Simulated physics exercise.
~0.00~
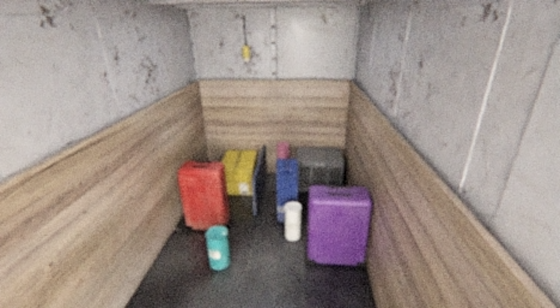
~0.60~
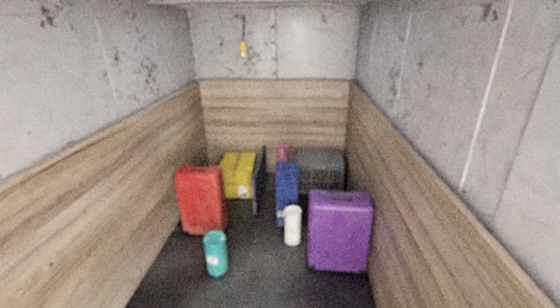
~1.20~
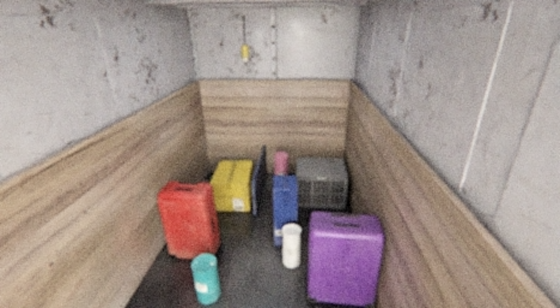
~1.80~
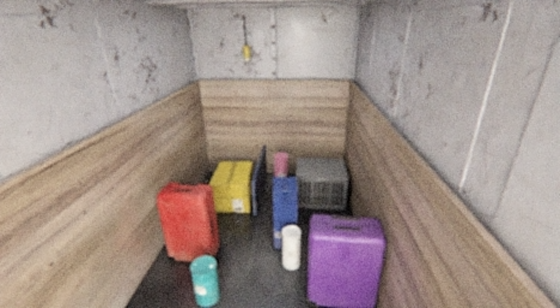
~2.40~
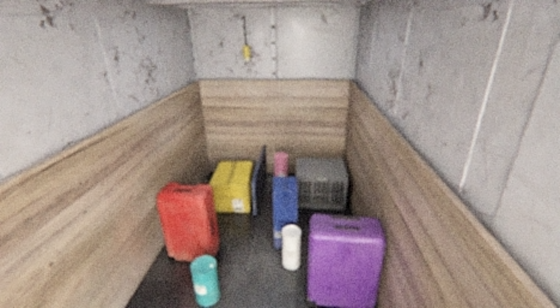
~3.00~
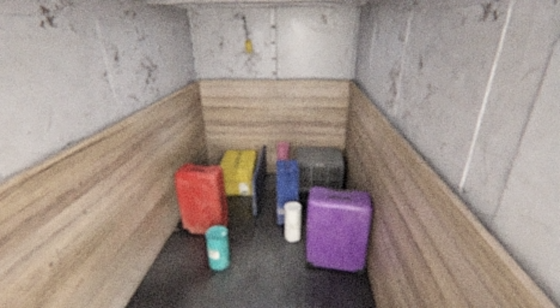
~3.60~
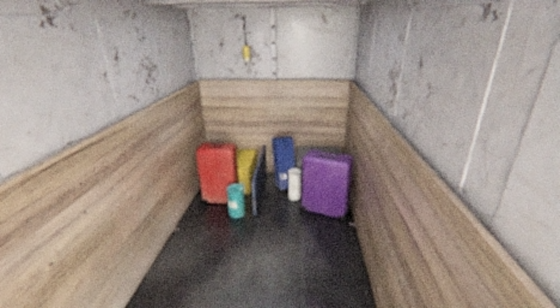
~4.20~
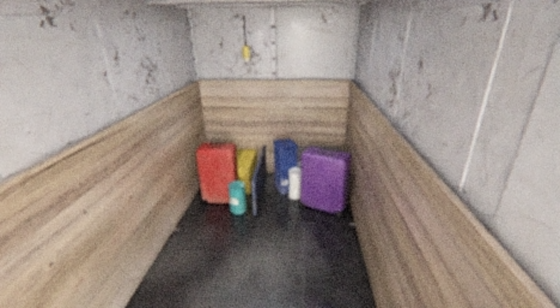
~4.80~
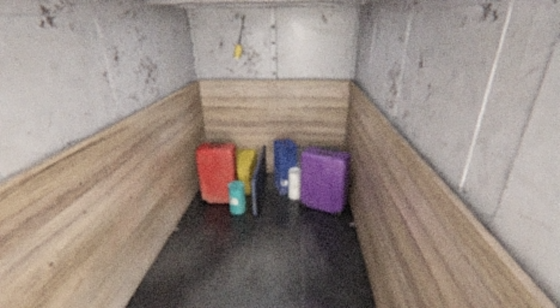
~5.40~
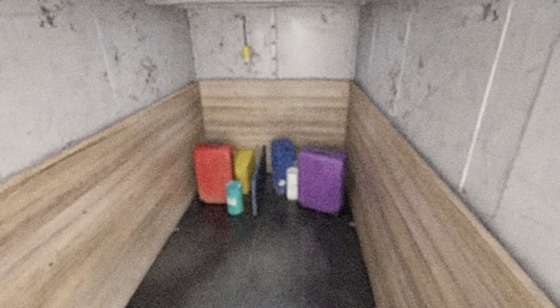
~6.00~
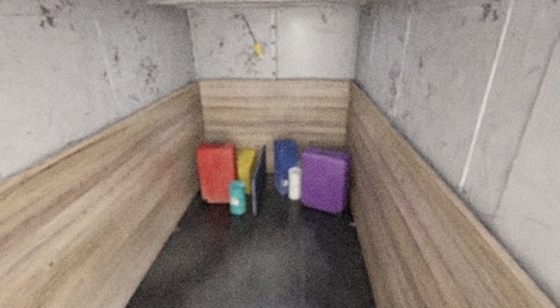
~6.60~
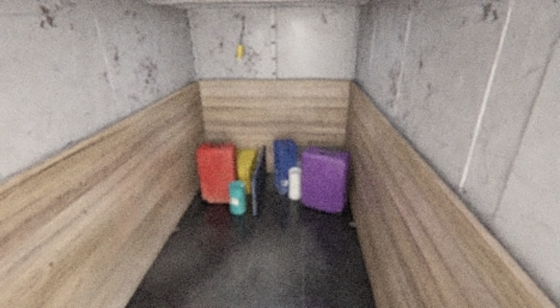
The purple case and other luggage slide nearer, then away toward the far wall, ending upright.
